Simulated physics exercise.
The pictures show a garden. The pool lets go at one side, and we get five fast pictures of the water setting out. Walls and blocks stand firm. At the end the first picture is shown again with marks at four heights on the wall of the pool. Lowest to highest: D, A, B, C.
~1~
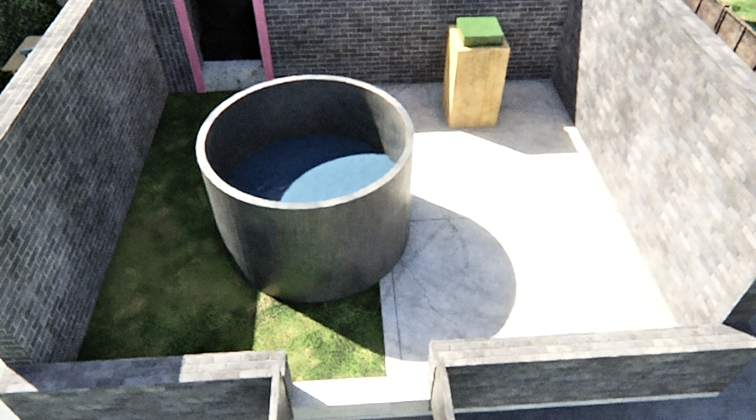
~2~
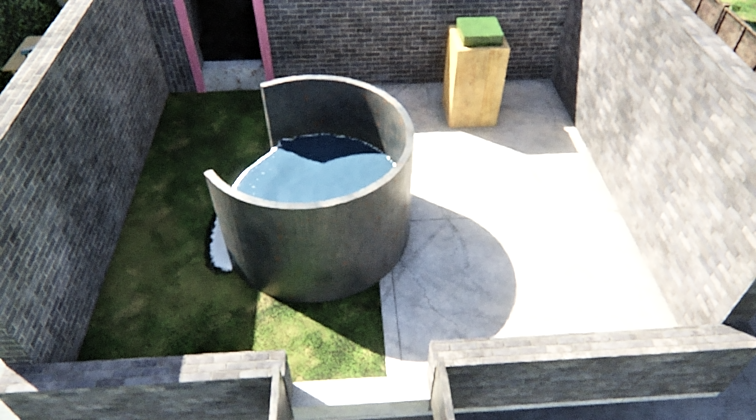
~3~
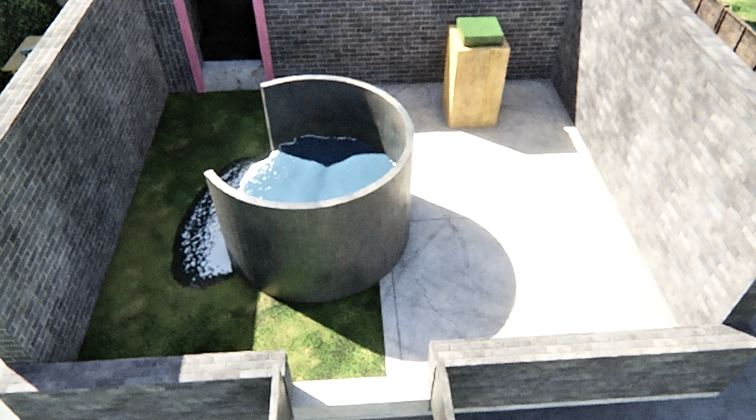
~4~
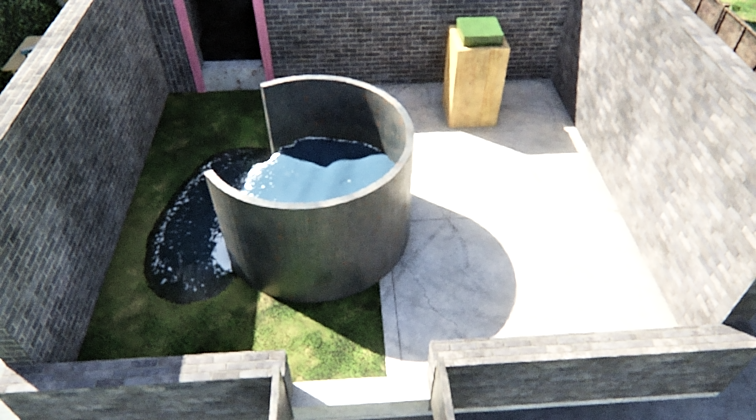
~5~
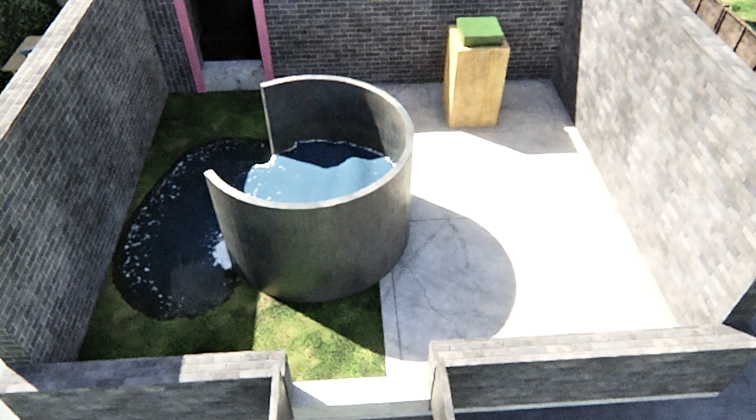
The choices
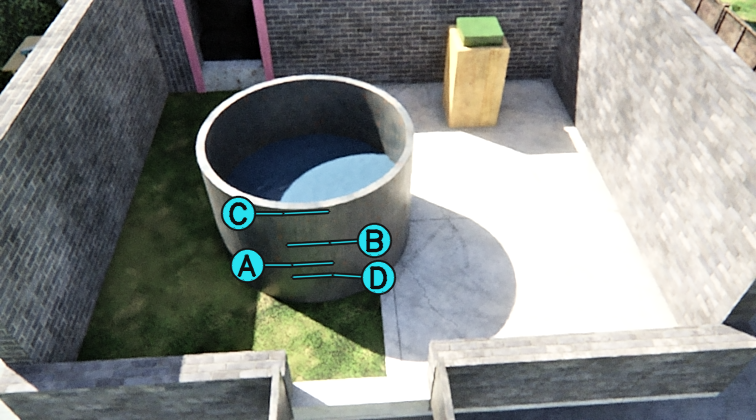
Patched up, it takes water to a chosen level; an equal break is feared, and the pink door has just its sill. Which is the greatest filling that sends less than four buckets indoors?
Go for B.
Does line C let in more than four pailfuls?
Yes.
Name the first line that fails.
C.
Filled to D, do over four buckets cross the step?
No, that is safe.
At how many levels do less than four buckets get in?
Three of them.
On the marked copy, A at (311, 263); B at (309, 244); C at (305, 212); D at (313, 276); from the bottom up D, A, B, C.
For line A, nothing gets over.
For line B, a bucket or two gets in.
For line C, about 10 bucketfuls get in.
For line D, nothing gets over.
